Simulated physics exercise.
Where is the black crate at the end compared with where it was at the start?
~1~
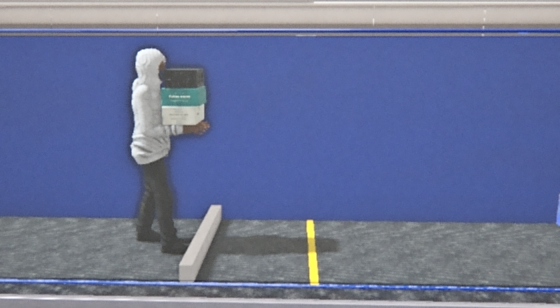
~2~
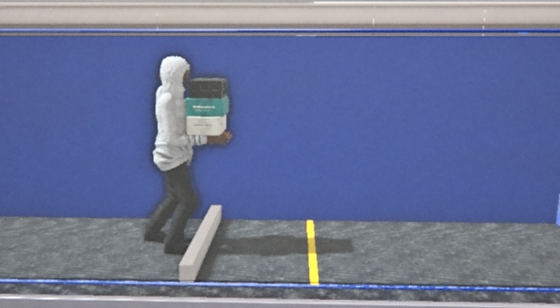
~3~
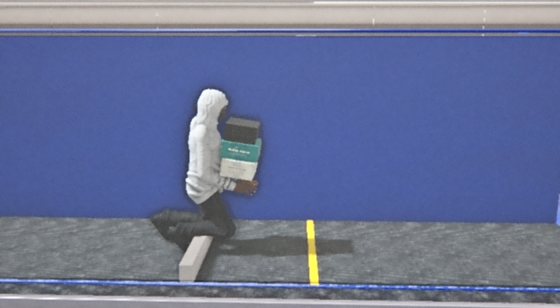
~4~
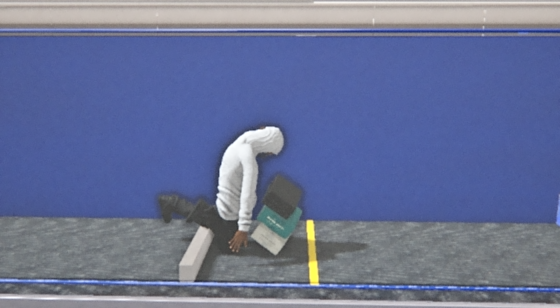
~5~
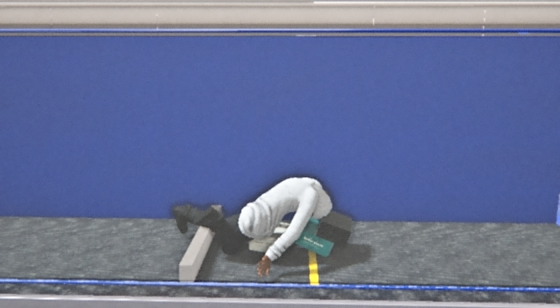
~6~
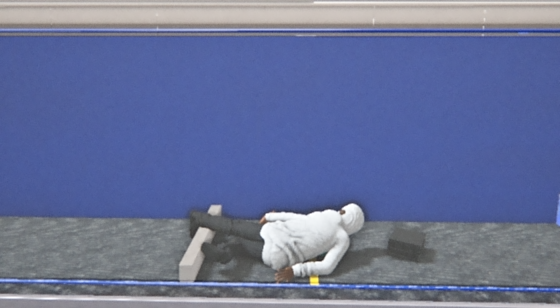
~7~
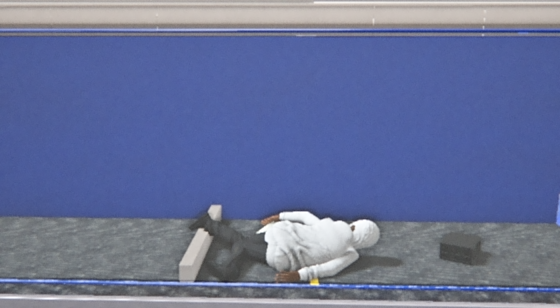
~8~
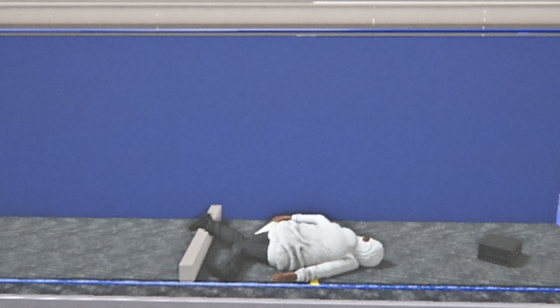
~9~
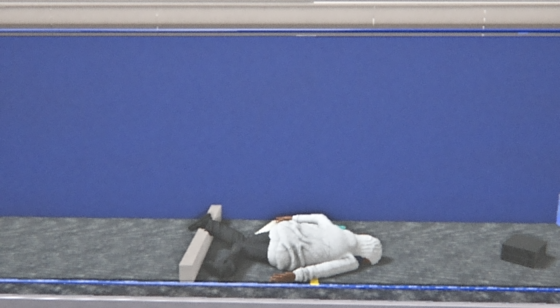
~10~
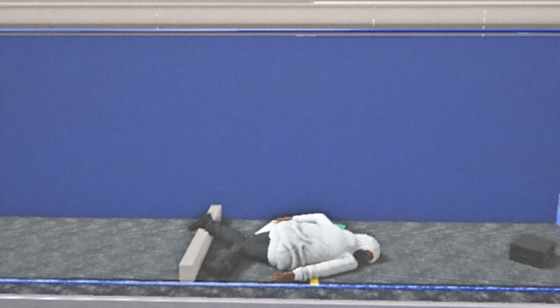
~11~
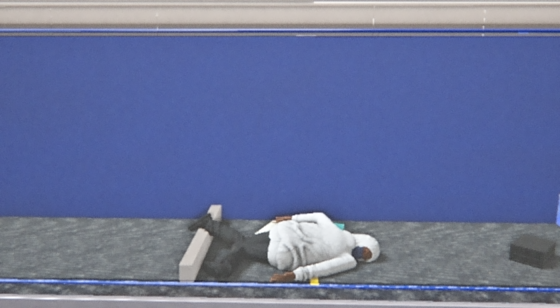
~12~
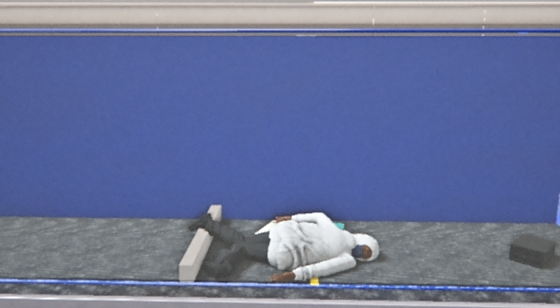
At the start it sits on top of the stack in the figure's arms on the left. By the end it lies on the ground at the far right, well past the yellow line.
